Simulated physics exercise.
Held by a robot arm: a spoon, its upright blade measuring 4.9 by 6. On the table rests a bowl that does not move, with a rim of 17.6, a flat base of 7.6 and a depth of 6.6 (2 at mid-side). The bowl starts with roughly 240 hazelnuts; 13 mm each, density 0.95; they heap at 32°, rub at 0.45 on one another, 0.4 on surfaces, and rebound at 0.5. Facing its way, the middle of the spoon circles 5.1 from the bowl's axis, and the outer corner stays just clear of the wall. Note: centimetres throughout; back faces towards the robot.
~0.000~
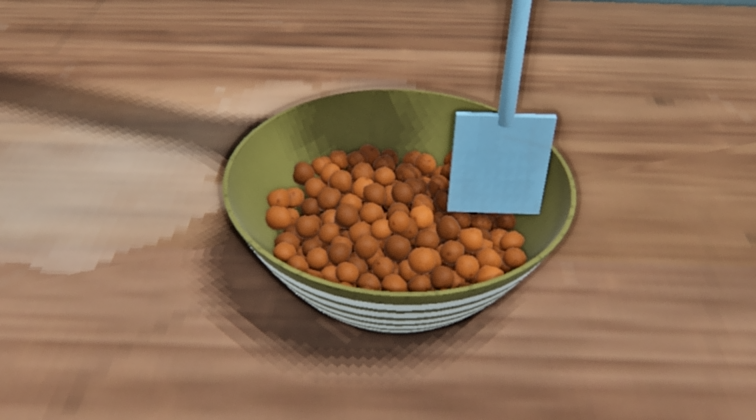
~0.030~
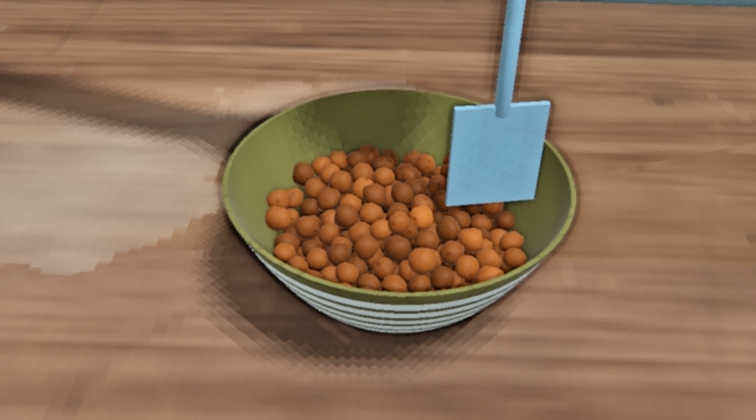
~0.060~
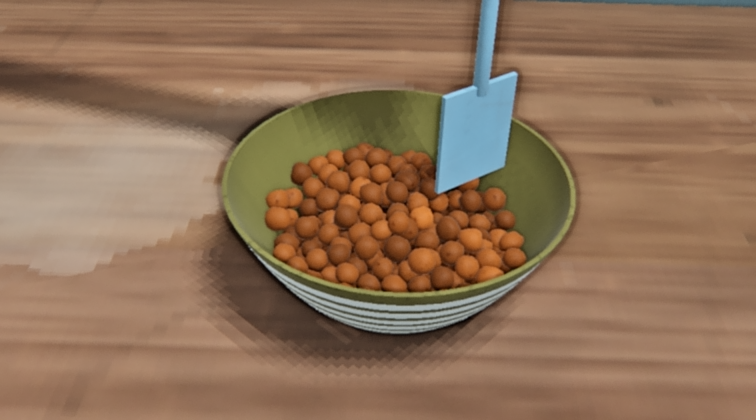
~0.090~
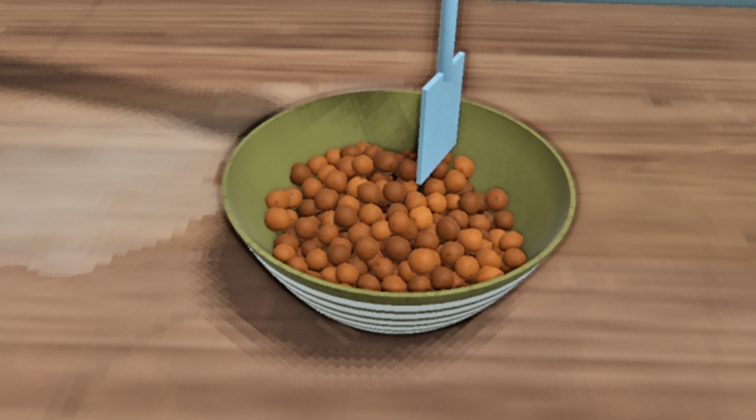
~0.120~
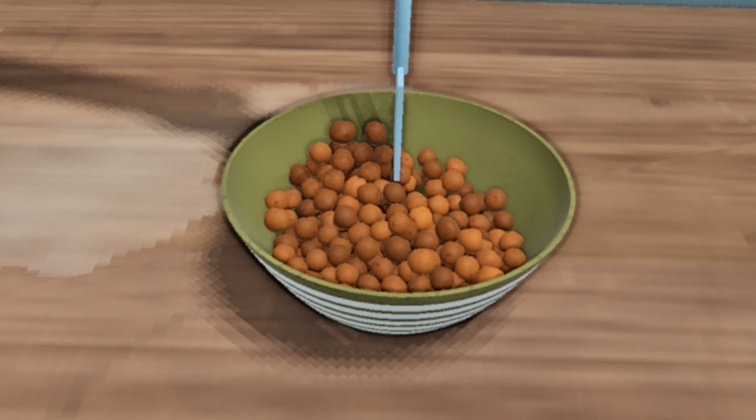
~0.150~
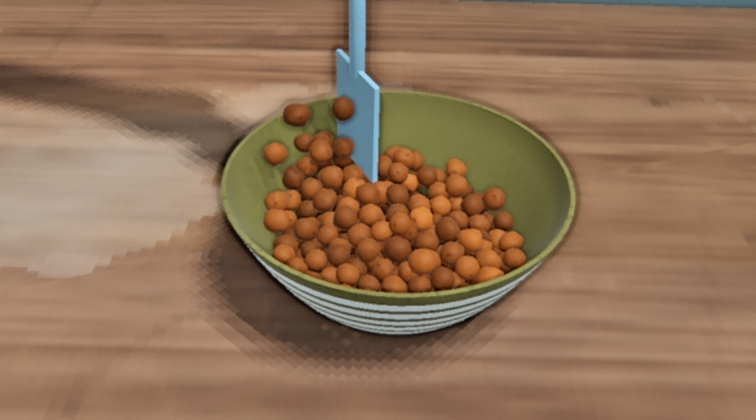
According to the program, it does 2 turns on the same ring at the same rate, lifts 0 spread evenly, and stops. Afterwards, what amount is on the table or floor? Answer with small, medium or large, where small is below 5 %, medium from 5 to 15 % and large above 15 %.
It is large.
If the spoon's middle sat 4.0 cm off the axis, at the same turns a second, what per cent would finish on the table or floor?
That would make it around 50 percent.
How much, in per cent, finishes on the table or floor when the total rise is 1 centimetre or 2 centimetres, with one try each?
10 % and 0 %.
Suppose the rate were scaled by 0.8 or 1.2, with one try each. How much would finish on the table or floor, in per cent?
15 % and 15 %.
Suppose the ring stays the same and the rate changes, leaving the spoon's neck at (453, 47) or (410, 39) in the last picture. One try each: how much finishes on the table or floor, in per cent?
Roughly 10 per cent on the first try and 20 per cent on the second.
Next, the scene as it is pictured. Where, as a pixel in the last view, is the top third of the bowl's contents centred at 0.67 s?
The centre is roughly (393, 228).
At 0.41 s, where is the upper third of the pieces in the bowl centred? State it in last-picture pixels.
Centre estimate: Approx. (455, 201) px.
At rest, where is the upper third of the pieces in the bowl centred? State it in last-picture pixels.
Near (415, 221).
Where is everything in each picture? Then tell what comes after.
In the first frame, spoon neck at (510, 88), 0° round; upper third of the load around (395, 217), from x 280 to 515, top at y 155; 243 in the bowl.
In the second frame, spoon neck at (506, 78), 10° round; upper third of the load around (395, 217), from x 280 to 515, top at y 155.
In the third frame, spoon neck at (484, 59), 36° round; upper third of the load around (387, 216), from x 280 to 515, top at y 155.
In the fourth frame, spoon neck at (446, 44), 63° round; upper third of the load around (383, 216), from x 275 to 515, top at y 155.
In the fifth frame, spoon neck at (402, 39), 90° round; upper third of the load around (374, 217), from x 275 to 515, top at y 135.
In the sixth frame, spoon neck at (357, 42), 117° round; upper third of the load around (368, 217), from x 275 to 515, top at y 110; 243 in the bowl.
After 0.41 s, 351° round, highest piece 9 above the table; 227 in the bowl, 8 on the table or floor, 8 in flight or on the tool.
After 0.67 s, 225° round, highest piece 10 above the table; 199 in the bowl, 34 on the table or floor, 10 in flight or on the tool.
After 1.00 s, 0° round, highest piece 6 above the table; 193 in the bowl, 49 on the table or floor, 1 in flight or on the tool.
After 1.70 s, 0° round, highest piece 4 above the table; 193 in the bowl, 50 on the table or floor.
At rest, 193 in the bowl, 50 on the table or floor. That is 21 % on the table or floor.
